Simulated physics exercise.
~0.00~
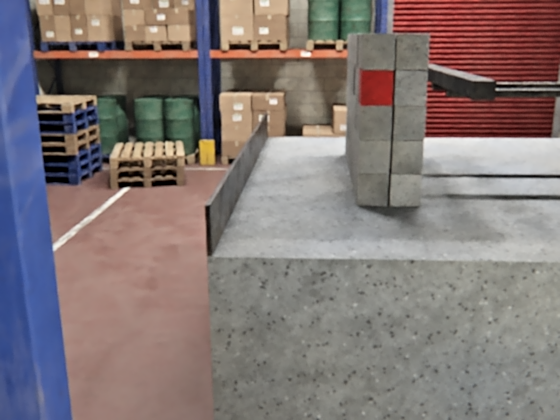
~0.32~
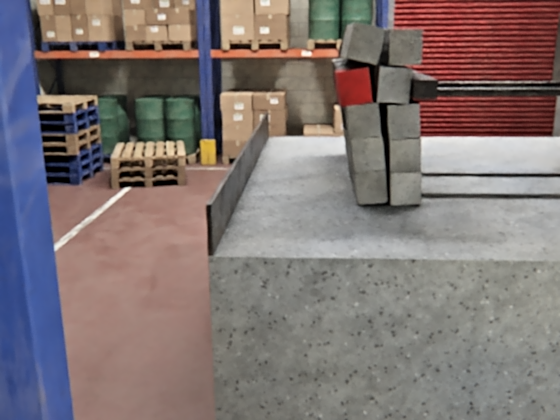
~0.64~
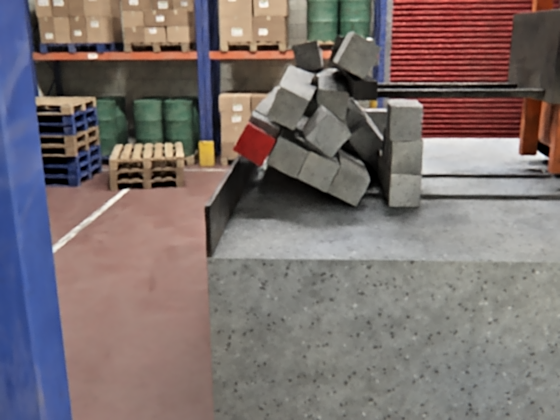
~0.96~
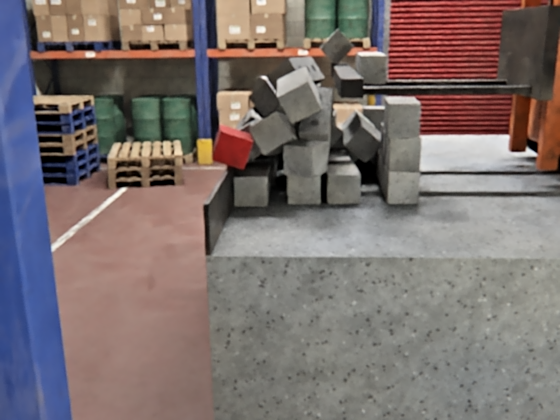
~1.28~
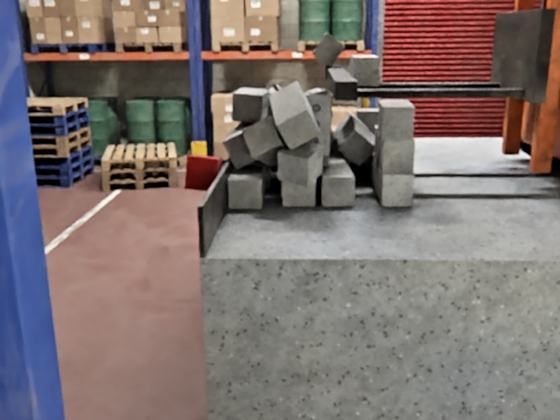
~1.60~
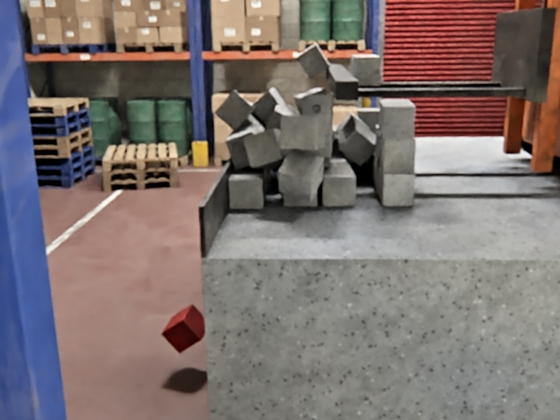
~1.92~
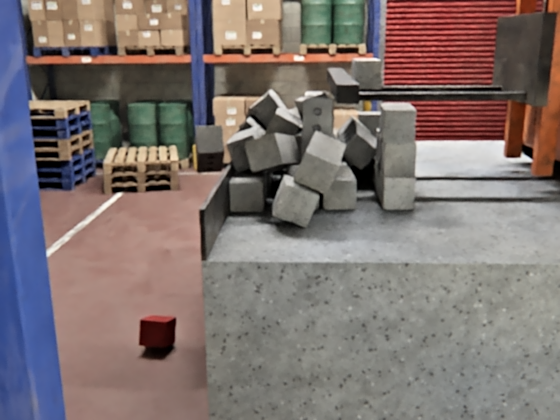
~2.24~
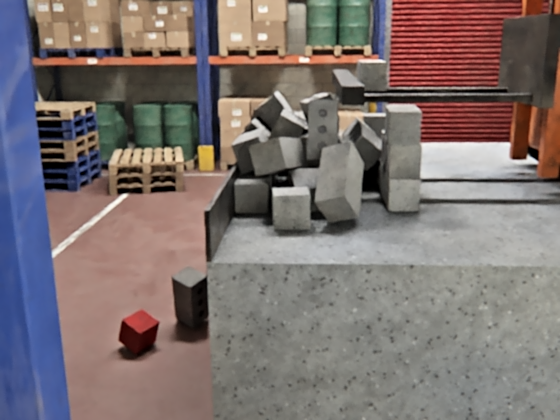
In a warehouse, a beam topples stacked grey blocks leftward, and two, one red, fall off.
